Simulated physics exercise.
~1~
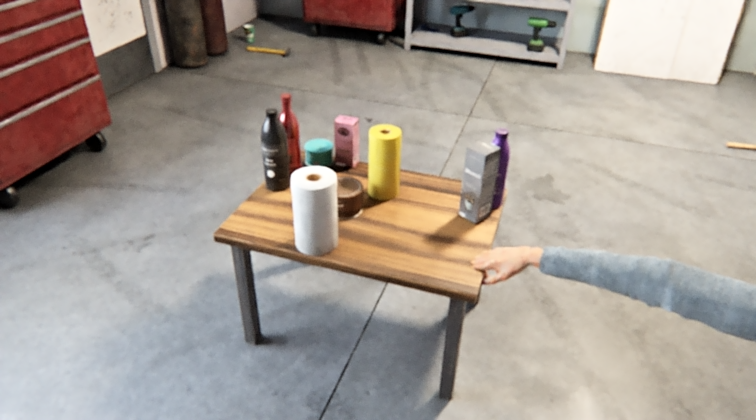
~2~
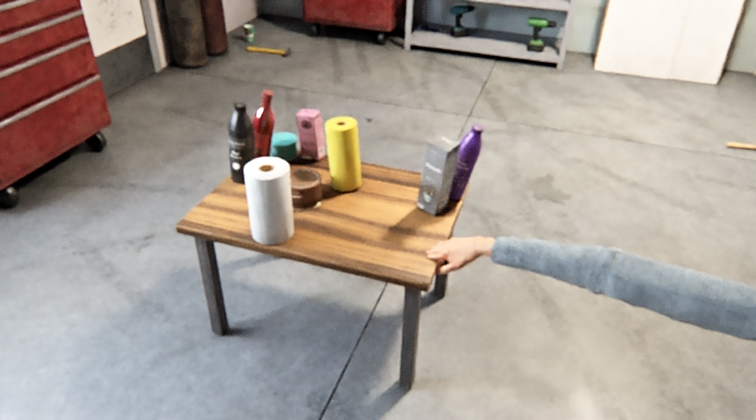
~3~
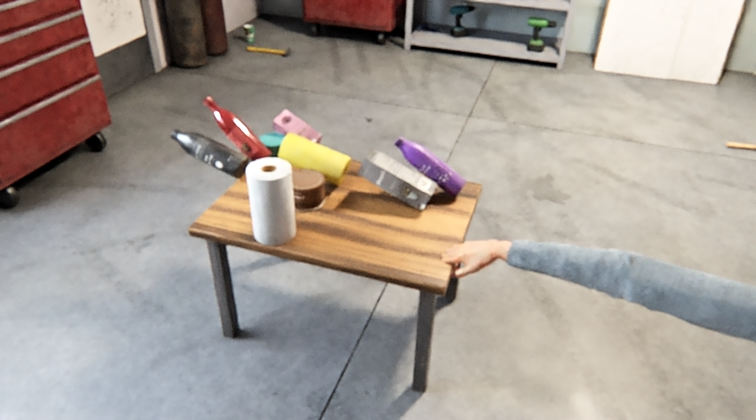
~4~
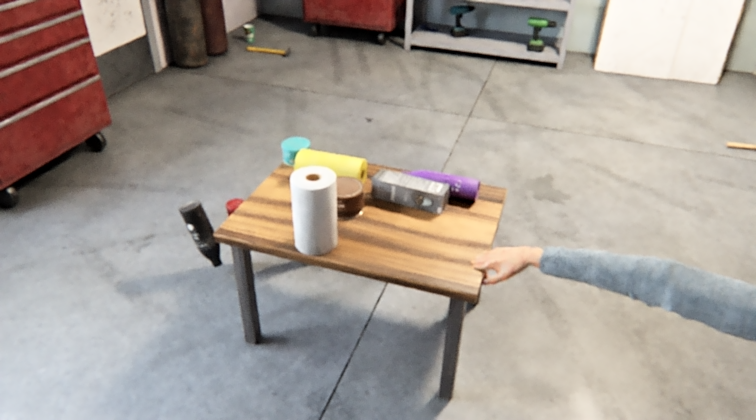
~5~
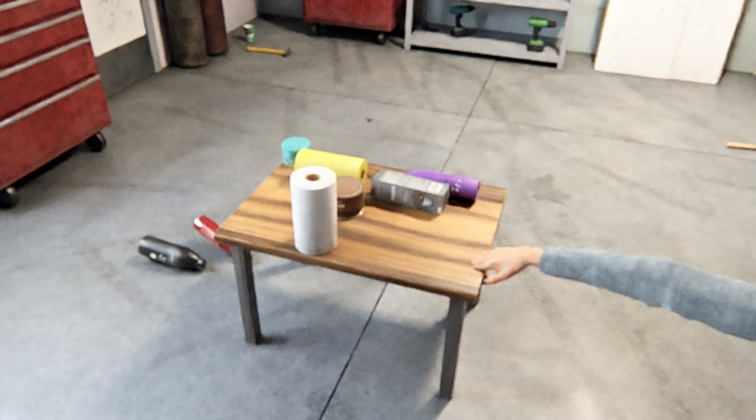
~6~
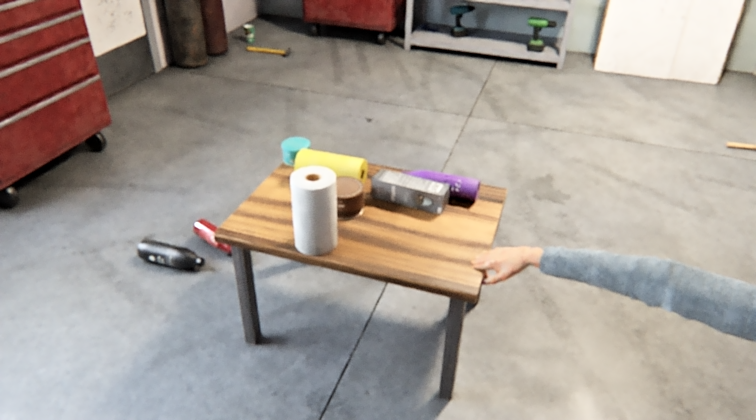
In a garage, a hand jerks a wooden side table left and then back right, toppling several containers and rolls. The black and red bottles end up on the floor at left and the pink carton disappears from view, while the white roll and brown tub stay upright on the tabletop.
